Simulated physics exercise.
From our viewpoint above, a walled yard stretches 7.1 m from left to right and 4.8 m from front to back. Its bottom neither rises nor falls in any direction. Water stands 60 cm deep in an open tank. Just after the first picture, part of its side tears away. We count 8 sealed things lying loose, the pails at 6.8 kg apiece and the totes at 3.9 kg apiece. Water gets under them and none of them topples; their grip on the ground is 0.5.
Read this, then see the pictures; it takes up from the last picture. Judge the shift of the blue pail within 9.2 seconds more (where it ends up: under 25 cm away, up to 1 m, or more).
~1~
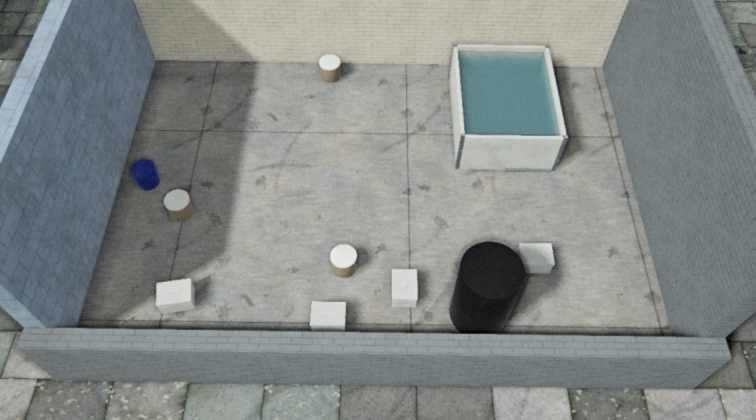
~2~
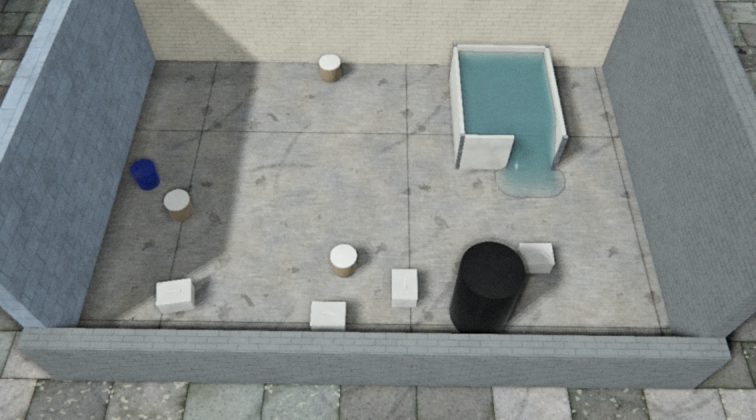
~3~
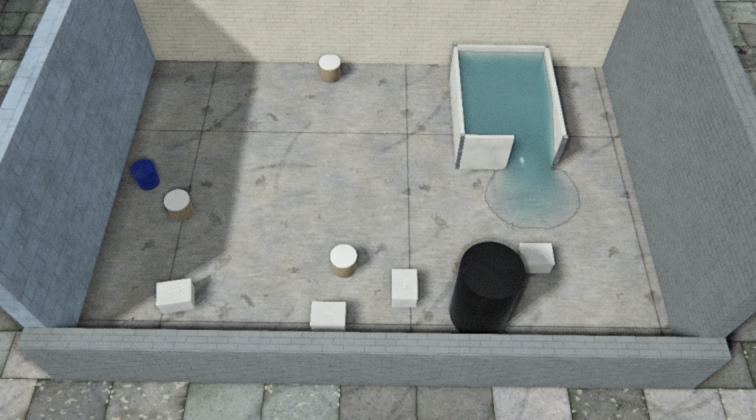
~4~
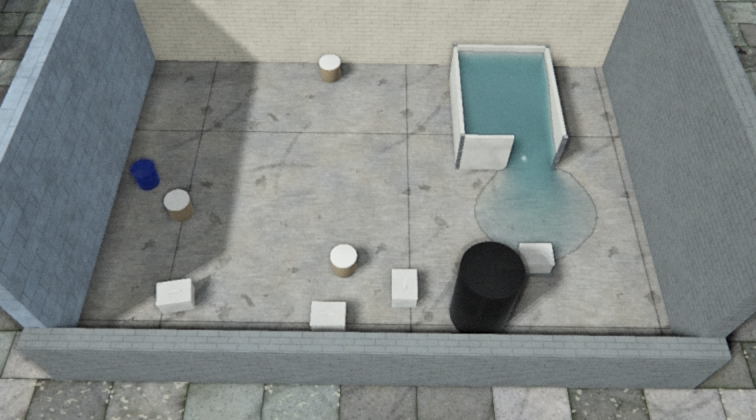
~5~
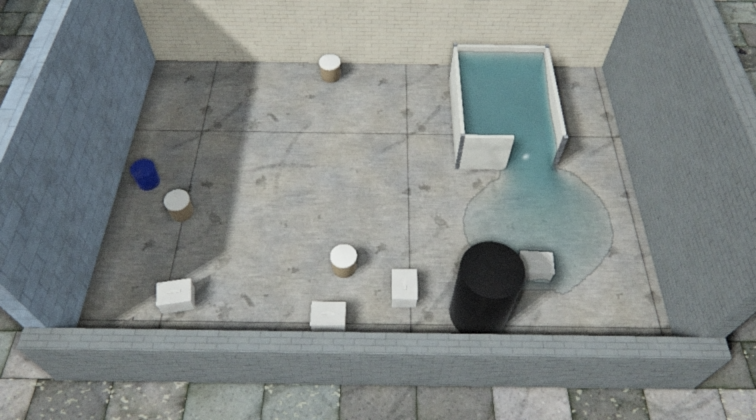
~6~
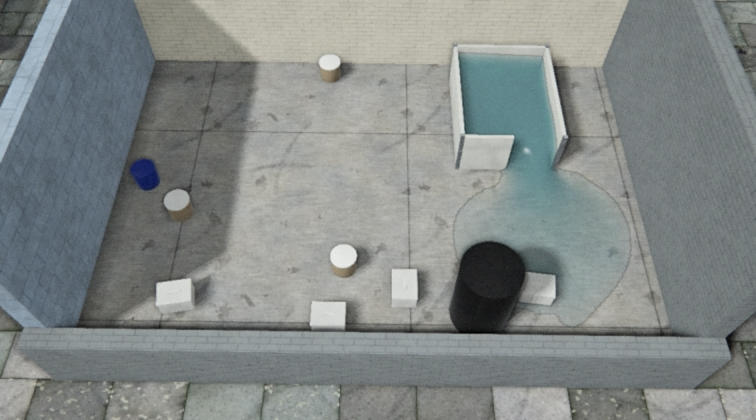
I'd say the blue pail doesn't really move.
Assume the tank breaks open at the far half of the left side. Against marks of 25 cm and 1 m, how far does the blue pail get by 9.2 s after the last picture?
Under that change, the blue pail covers a big distance.
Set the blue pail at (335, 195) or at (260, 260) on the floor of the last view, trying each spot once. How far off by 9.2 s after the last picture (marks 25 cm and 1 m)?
Order of tries: It keeps its spot; it keeps its spot.
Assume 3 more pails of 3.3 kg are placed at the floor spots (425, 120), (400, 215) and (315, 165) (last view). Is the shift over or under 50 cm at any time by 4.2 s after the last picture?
In turn: Less, less, short of it.
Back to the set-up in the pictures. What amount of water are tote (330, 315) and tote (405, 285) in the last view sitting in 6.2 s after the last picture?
Depth approx. 8 cm / 4 cm.
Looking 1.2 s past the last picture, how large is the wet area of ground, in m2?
About 10.0 m2.
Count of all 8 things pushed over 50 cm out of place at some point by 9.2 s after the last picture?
Counting them up, I find 4.
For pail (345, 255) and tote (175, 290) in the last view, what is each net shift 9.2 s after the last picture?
In turn: 5 cm, 150 cm.
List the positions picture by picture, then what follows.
The blue pail at (142, 168), on the bottom; 2.2 m2 under water; 0 of 8 have shifted, in the first picture.
The blue pail at (142, 168), on the bottom; water covers 2.6 m2; 0 of 8 have shifted, in the second picture.
The blue pail at (142, 168) rests on the ground; 3.2 m2 under water; 0 of 8 have shifted, in the third picture.
The blue pail at (142, 168), on the bottom; 4.0 m2 under water; 0 of 8 have shifted, in the fourth picture.
The blue pail at (142, 168) rests on the ground; water covers 4.9 m2; 1 of 8 have shifted, in the fifth picture.
The blue pail at (142, 168) rests on the ground; water covers 6.0 m2; 1 of 8 have shifted, in the sixth picture.
Then, 1.2 s after the last picture the blue pail is near (142, 168), 0.0 m from its start, aground; 1 afloat.
Then, 3.8 s after the last picture the blue pail is near (142, 168), 0.0 m from its start, aground; 1 afloat.
Then, 6.2 s after the last picture the blue pail is near (142, 168), 0.0 m from its start, aground; 4 afloat.
Then, 9.2 s after the last picture the blue pail is near (143, 168), 0.0 m from its start, aground; 4 afloat.
